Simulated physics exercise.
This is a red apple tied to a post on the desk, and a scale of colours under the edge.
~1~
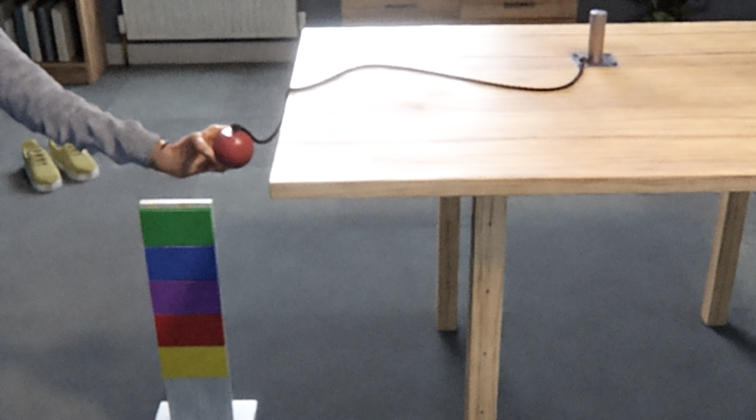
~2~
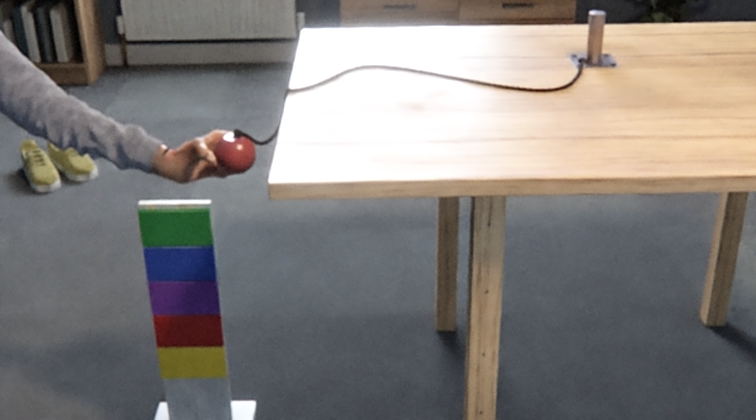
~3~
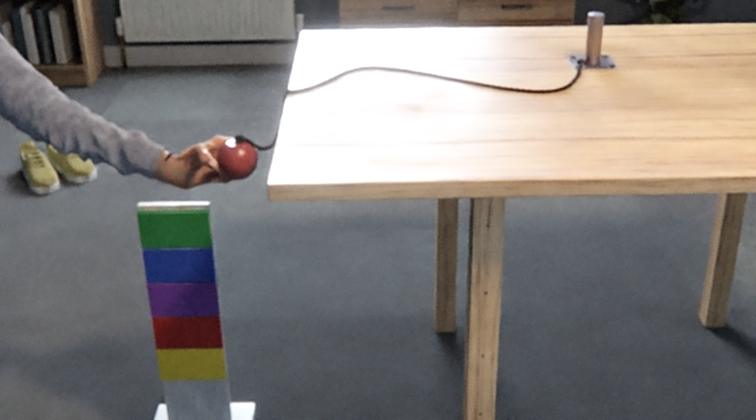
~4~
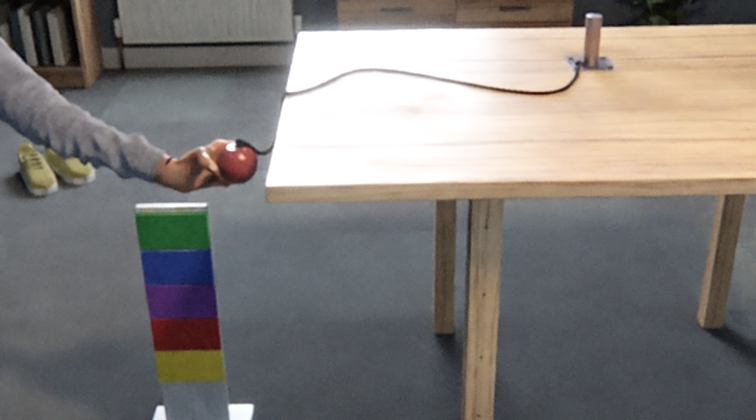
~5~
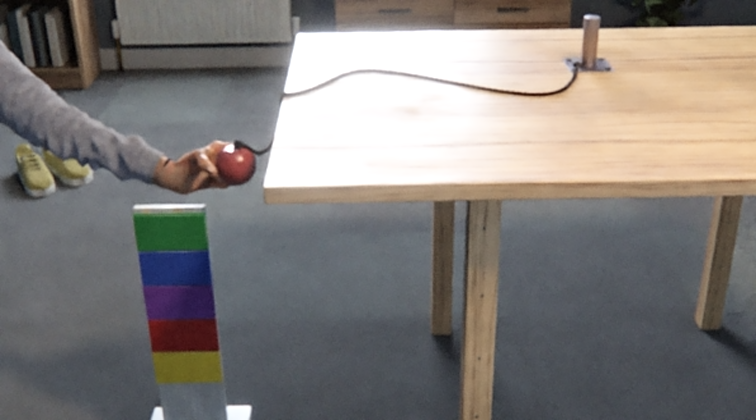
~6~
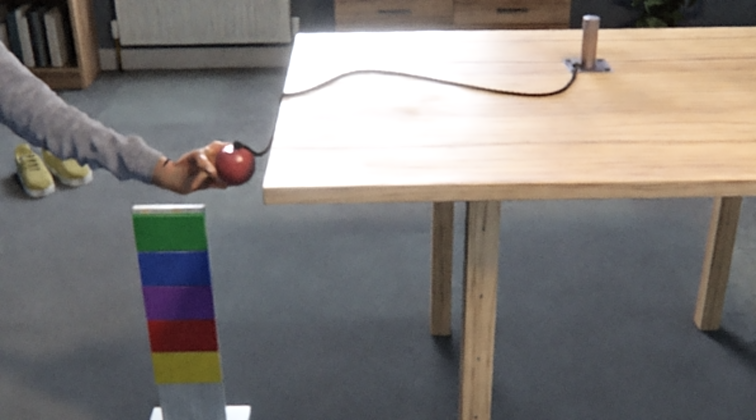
To begin with, a hand reaching in from the left holds a red apple, tied by a dark cord to a post on a wooden desk, above an upright strip of green, blue, purple, red and yellow bands. The hand and apple dip very slightly, then stay nearly still, the cord lying slack.
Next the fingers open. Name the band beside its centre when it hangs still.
At purple.
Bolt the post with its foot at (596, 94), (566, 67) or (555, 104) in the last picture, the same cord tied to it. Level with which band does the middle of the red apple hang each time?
Taking them in turn: Red; red; yellow.
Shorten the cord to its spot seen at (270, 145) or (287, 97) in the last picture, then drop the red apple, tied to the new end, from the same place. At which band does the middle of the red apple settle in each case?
One after the other, blue; green.
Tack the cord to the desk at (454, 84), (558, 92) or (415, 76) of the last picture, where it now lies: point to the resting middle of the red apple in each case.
The places are (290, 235), (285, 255) and (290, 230).
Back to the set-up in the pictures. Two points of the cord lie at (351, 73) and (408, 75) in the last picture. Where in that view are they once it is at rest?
At (282, 106), then (340, 89).
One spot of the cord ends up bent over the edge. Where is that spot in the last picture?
The one at (357, 72).
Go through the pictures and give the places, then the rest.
The first frame shows red apple (233, 149); green (177, 228); blue (181, 264); purple (185, 298); red (189, 331); yellow (193, 363).
The second frame shows red apple (235, 154); cord through (578, 75) (518, 89) (436, 74) (356, 68) (296, 91).
The third frame shows red apple (237, 159).
The fourth frame shows red apple (237, 163); cord through (575, 78) (515, 92) (433, 77) (354, 71) (294, 94).
The fifth frame shows red apple (236, 165).
The sixth frame shows red apple (235, 165); cord through (573, 80) (512, 94) (431, 79) (351, 73) (291, 95).
Soon after, apple near (301, 288); level with purple.
After that, apple near (281, 297); level with purple.
In the end, apple near (294, 294); level with purple. Its centre hangs level with the purple band.
